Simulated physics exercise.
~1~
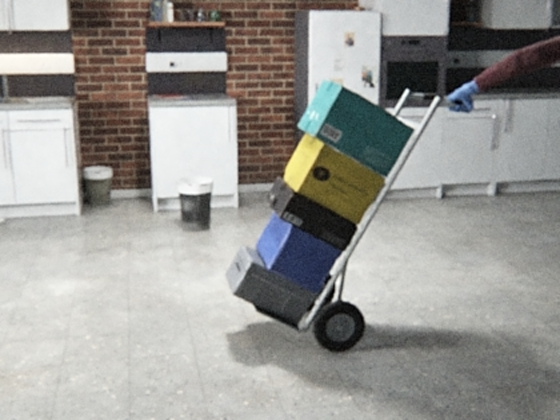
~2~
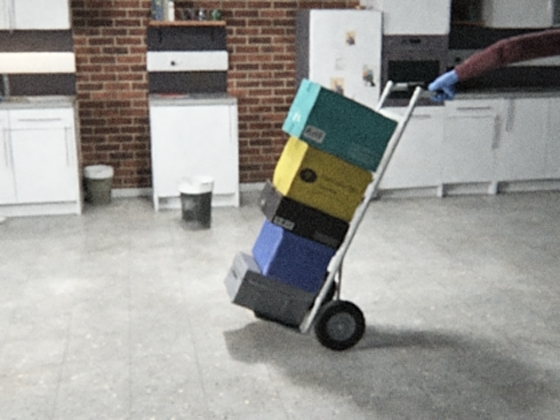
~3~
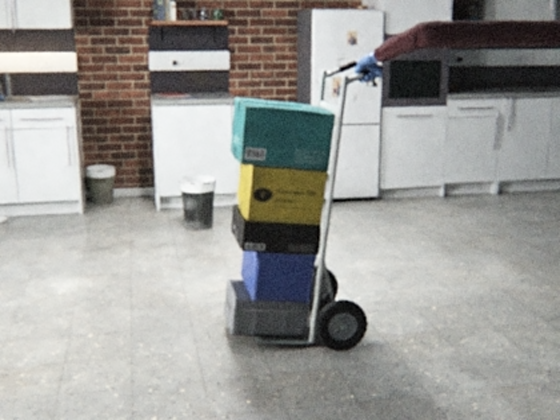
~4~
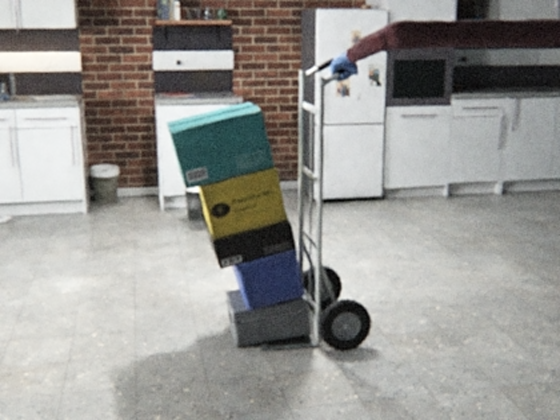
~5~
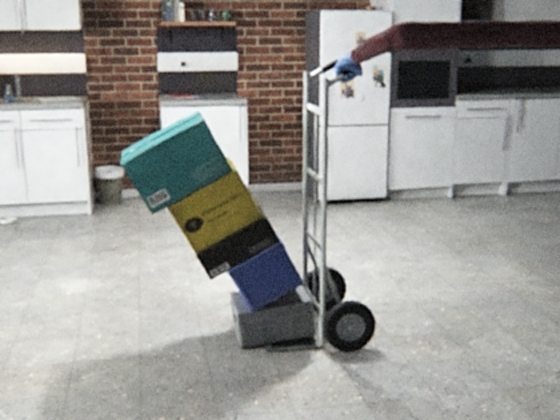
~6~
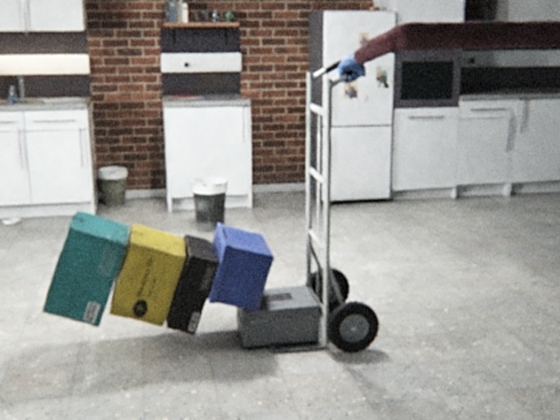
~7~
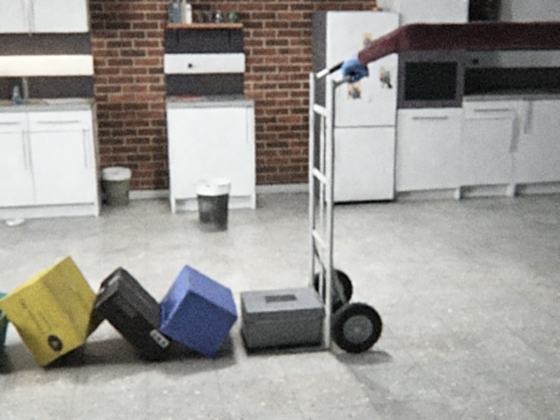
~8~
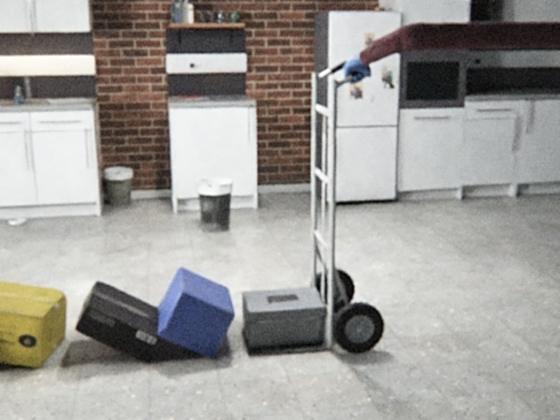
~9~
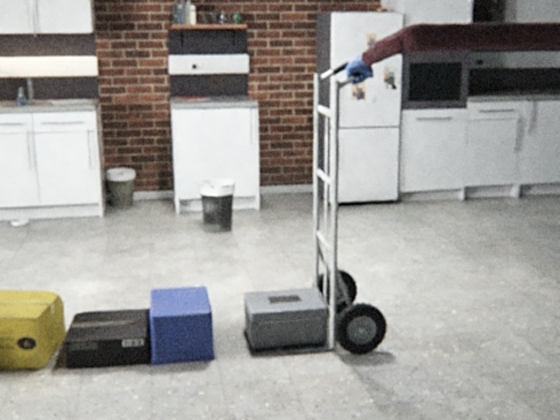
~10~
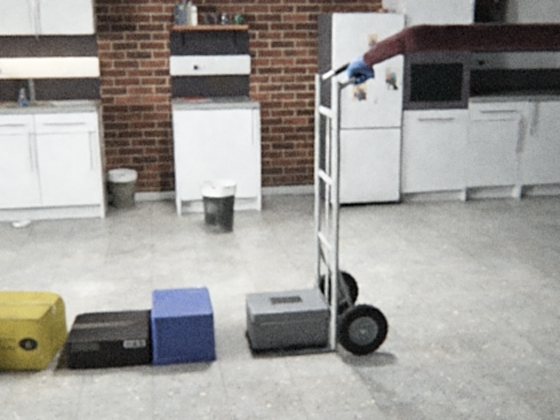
A gloved hand swung a tilted hand truck upright, and its stack of boxes toppled to the left, spilling the turquoise, yellow, black and blue ones across the floor while the grey toolbox stayed at the foot of the truck.
